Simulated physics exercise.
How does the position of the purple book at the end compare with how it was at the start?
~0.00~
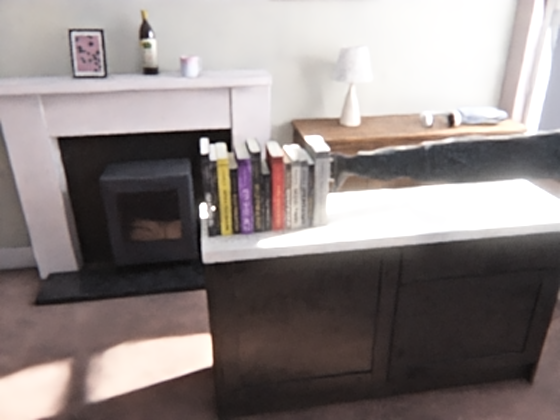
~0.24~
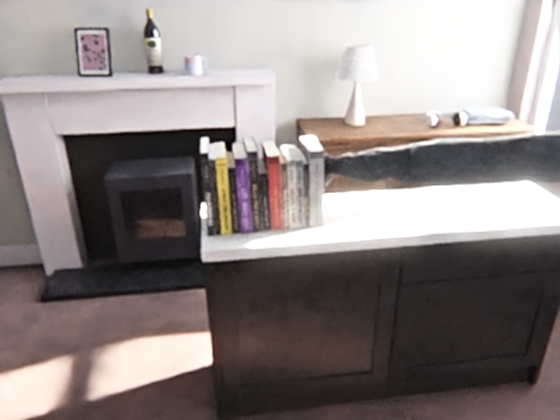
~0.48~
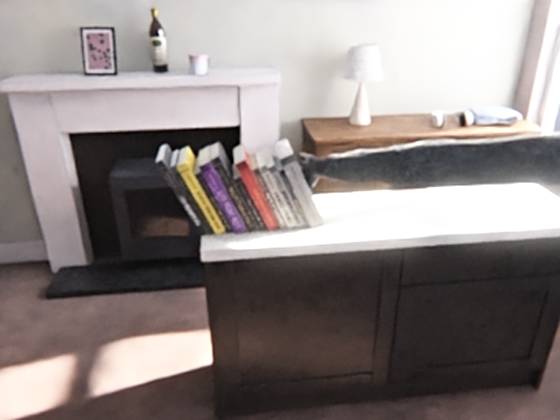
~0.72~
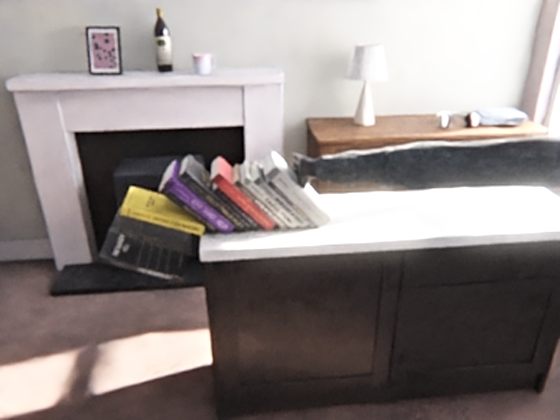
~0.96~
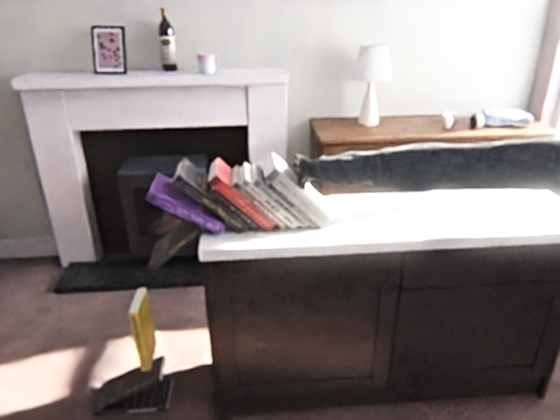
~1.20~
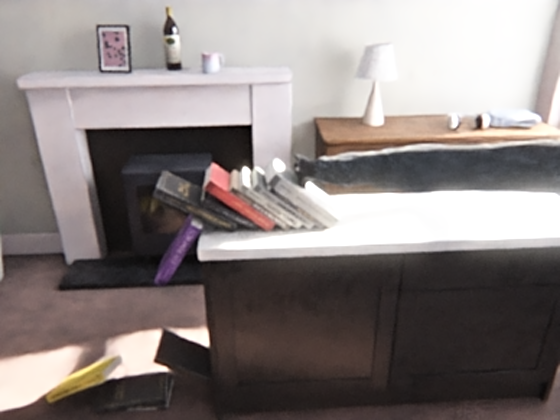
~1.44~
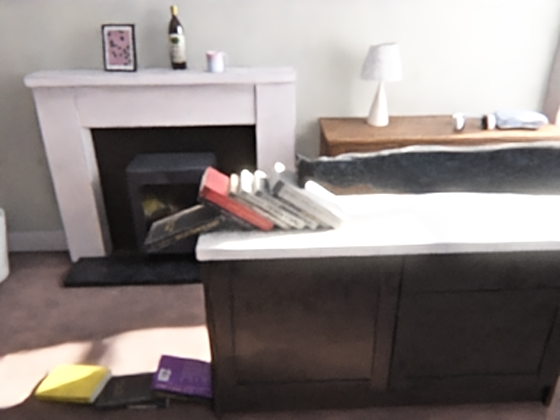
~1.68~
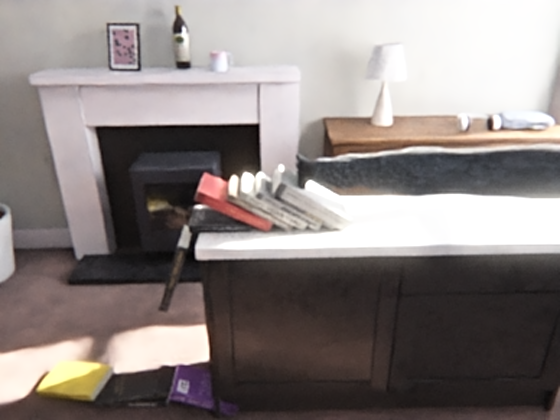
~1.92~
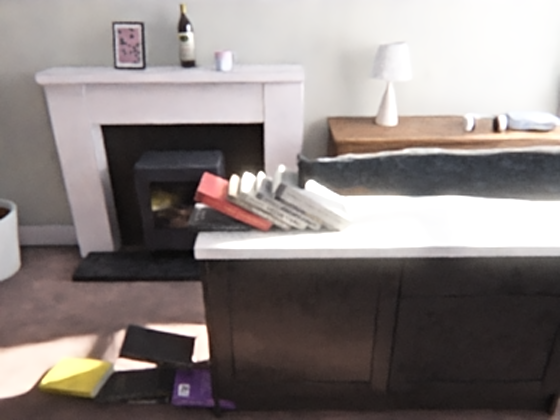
At the start the purple book stands upright in the row on the cabinet, and at the end it lies on its side on the floor.
